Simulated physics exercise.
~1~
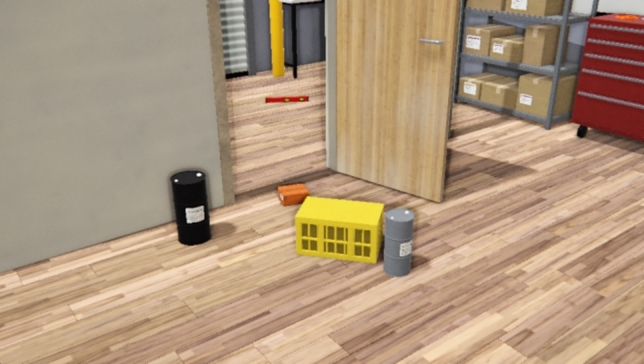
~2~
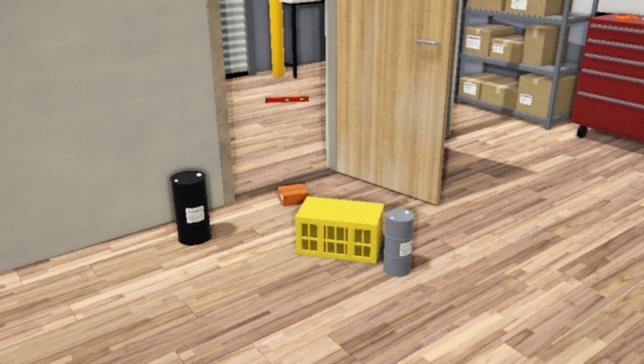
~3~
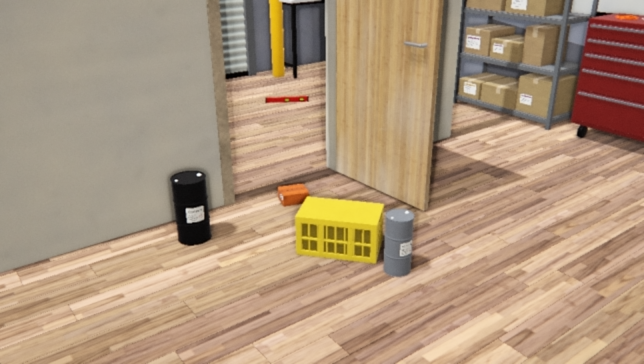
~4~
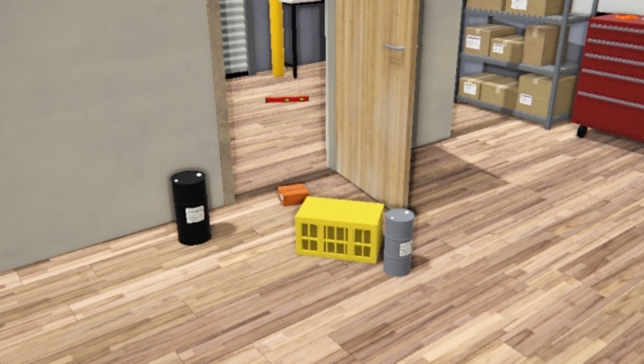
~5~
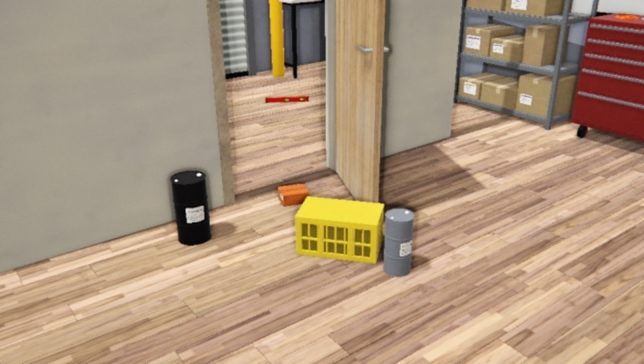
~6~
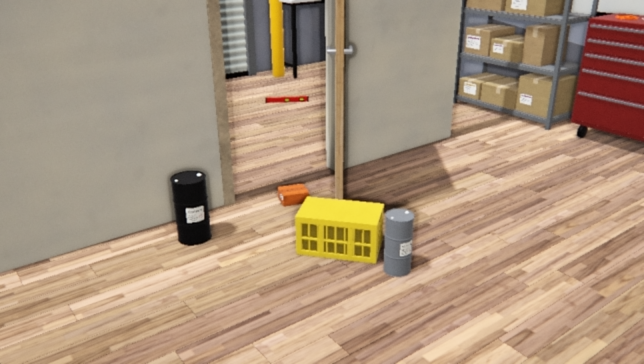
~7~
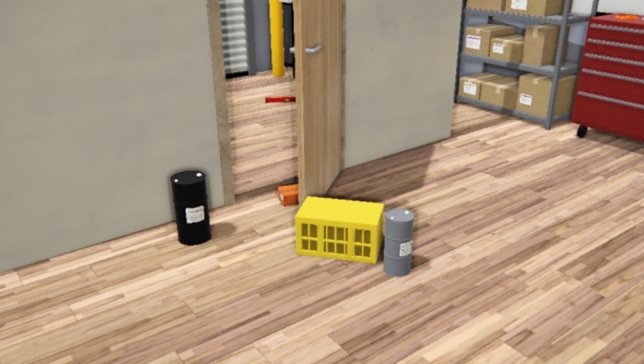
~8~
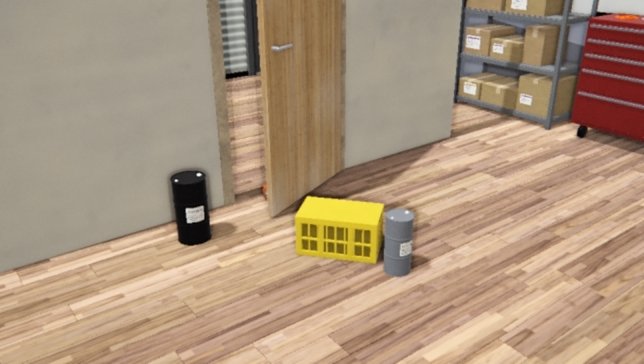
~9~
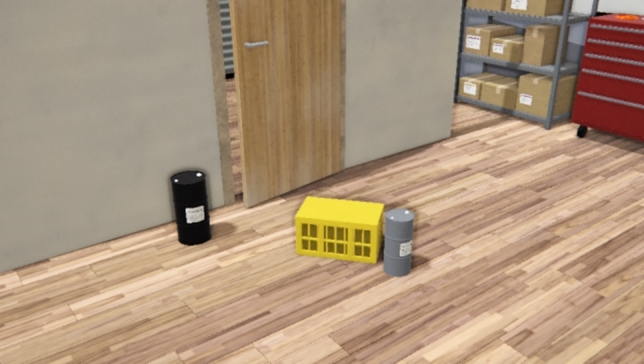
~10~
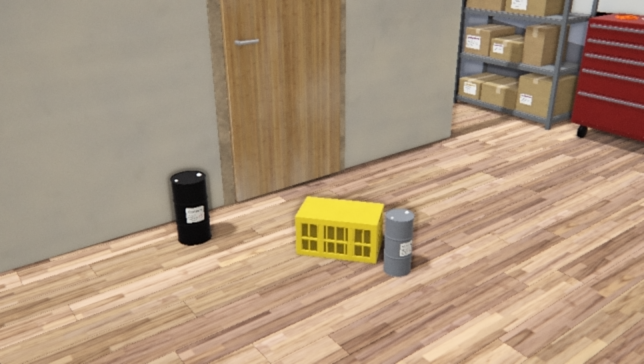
In a workshop, an open wooden door swings shut, shifting an orange box behind it.
